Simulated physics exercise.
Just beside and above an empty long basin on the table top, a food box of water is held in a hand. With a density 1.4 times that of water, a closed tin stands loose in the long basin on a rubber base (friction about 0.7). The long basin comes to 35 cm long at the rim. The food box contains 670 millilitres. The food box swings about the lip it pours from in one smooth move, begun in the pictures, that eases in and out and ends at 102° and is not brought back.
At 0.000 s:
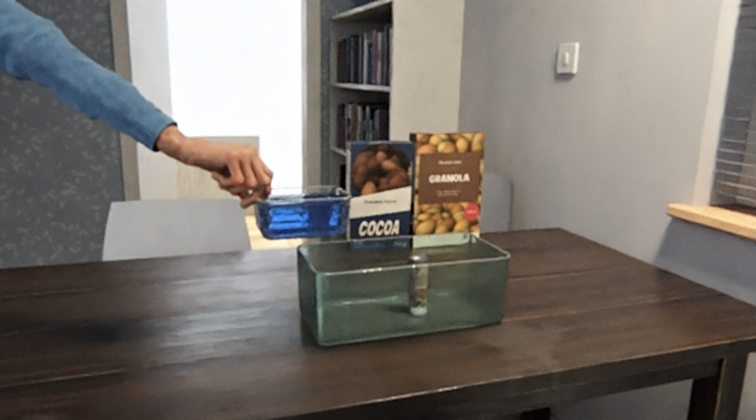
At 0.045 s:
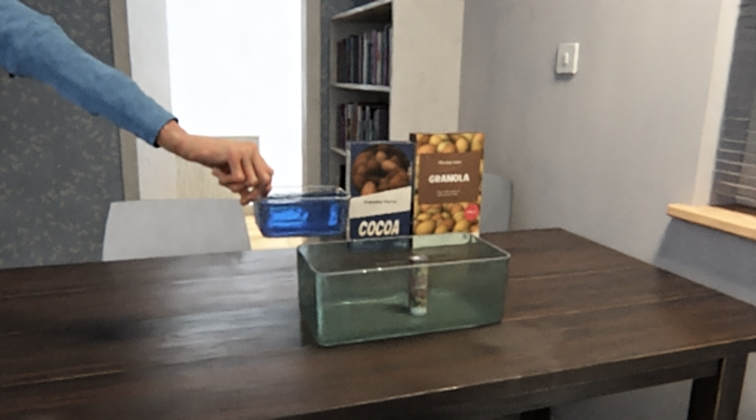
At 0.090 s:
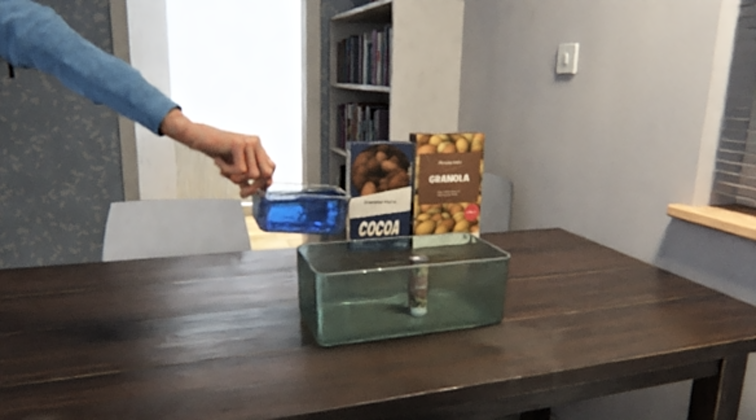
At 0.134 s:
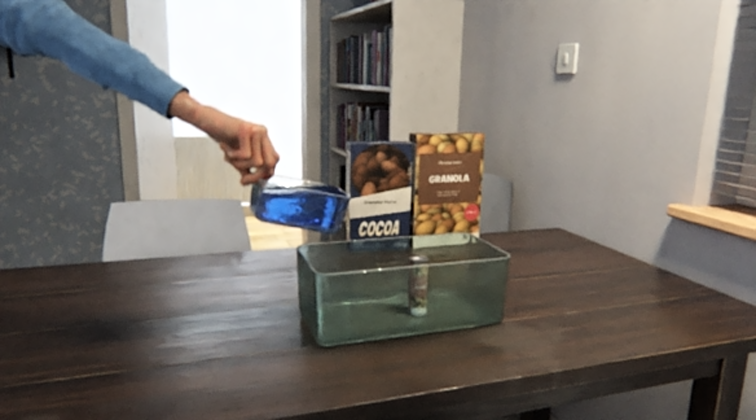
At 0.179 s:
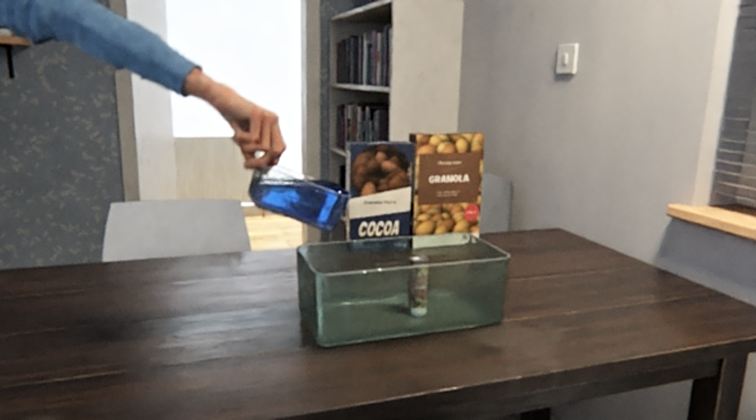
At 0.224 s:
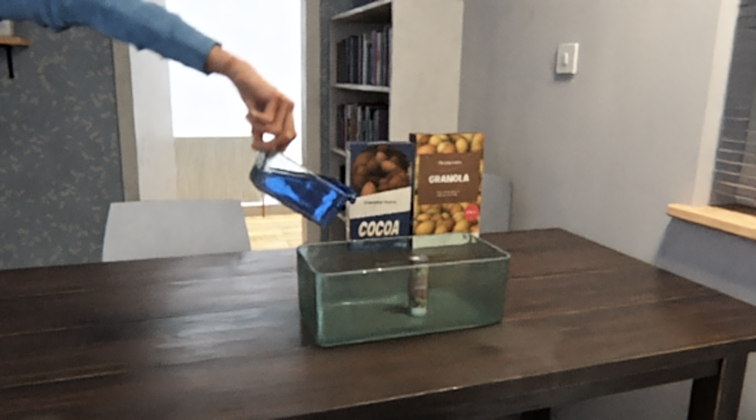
On a dark wooden table, a hand holds a small clear container of blue liquid level beside a long, greenish glass basin with a small cylinder inside, near cocoa and granola boxes. The hand gradually lifts the container's left end, tilting it steeply rightward as the blue liquid shifts toward its lower lip.
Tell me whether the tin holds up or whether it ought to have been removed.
It is tipped over.
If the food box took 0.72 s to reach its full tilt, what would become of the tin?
The tin tips over.
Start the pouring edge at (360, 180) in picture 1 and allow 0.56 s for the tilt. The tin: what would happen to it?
Result: Tin upright.
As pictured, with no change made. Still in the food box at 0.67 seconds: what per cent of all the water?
Close to 1 percent of the total.
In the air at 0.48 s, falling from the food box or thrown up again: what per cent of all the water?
Roughly 58 %.
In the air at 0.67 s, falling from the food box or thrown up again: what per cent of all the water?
Roughly 7 per cent.
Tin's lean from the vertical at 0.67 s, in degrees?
Looks like some 15 degrees from vertical upright.
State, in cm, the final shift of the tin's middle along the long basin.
All told, the tin's centre has moved close to 7.0 cm.
After 0.48 s the tilt is 95° and 23 per cent is still to pour; the tin stands where it began.
After 0.67 s the tilt is 102° and 1 per cent is still to pour; the tin leans 14°.
After 0.87 s the tilt is 102° and 0 per cent is still to pour; the tin lies on its side.
After 1.08 s the tilt is 102° and 0 per cent is still to pour; the tin lies on its side.
In the end the tin lies on its side.
